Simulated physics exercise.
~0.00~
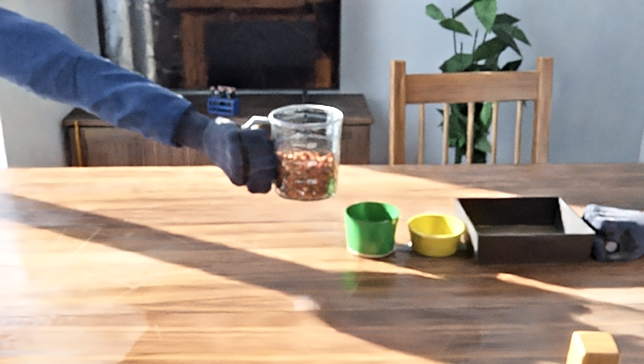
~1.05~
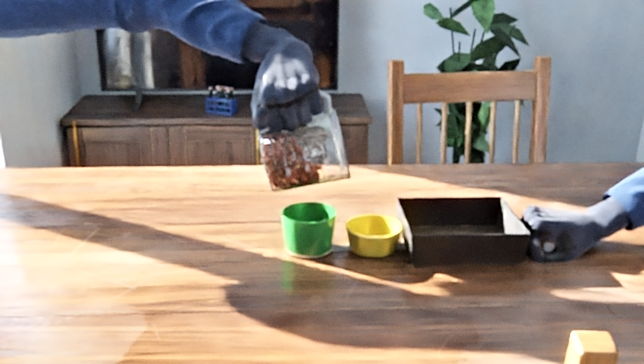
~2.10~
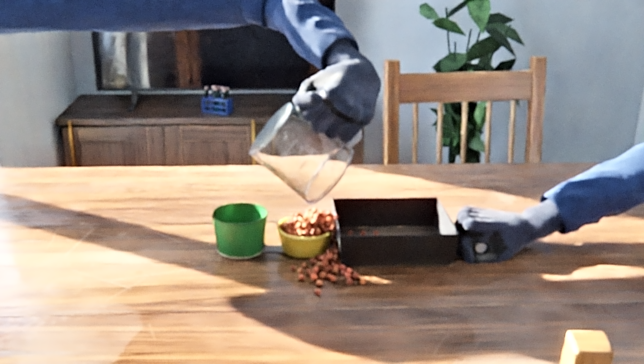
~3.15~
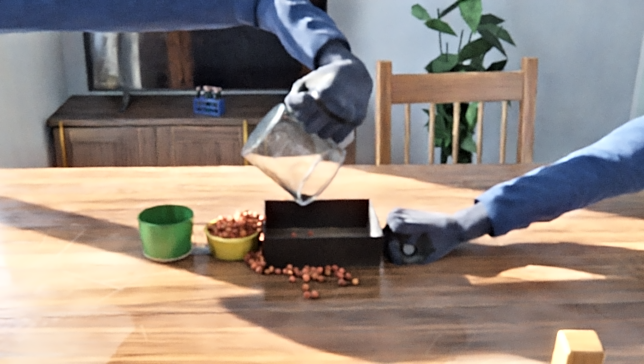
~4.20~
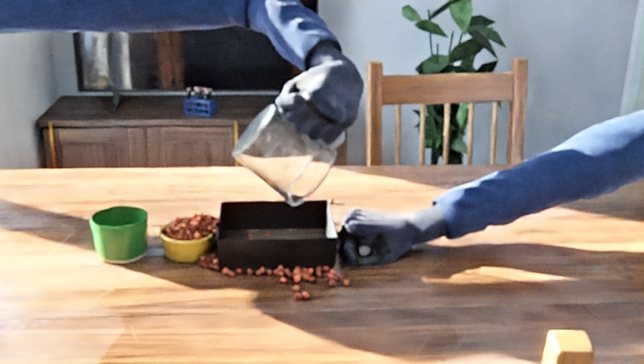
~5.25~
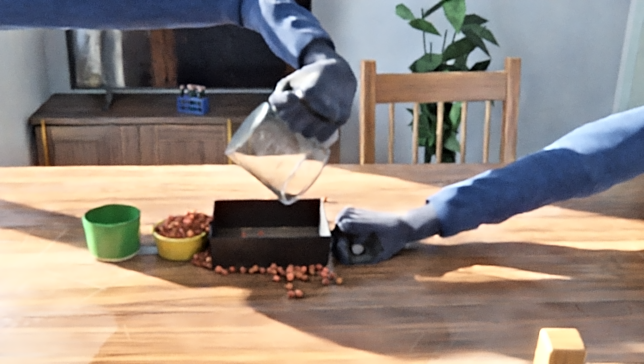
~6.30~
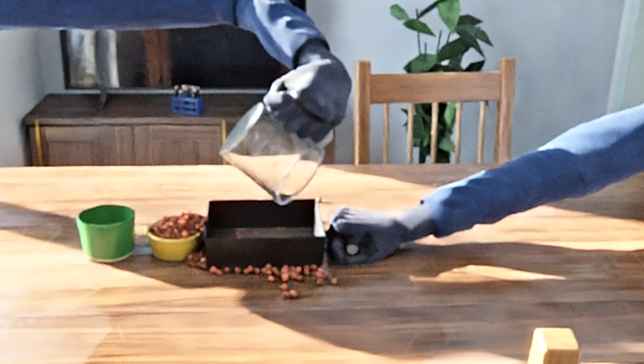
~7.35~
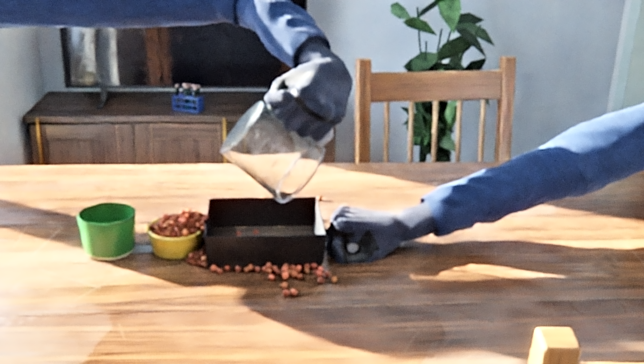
A dark-gloved hand in a blue sleeve holds a clear jug of reddish-brown pellets above a sunlit wooden table, seen from the front and slightly above, with a chair, plant and low cabinet behind. Below stand a green dish, a yellow dish and a black tin in a row, with a pale block near the front. A second gloved hand pushes the row leftward as the jug tips over and pours. Pellets heap in the yellow dish and others scatter onto the tabletop. The row slides farther left, then halts, with the emptied jug held tilted above the tin and the spilled pellets lying still.
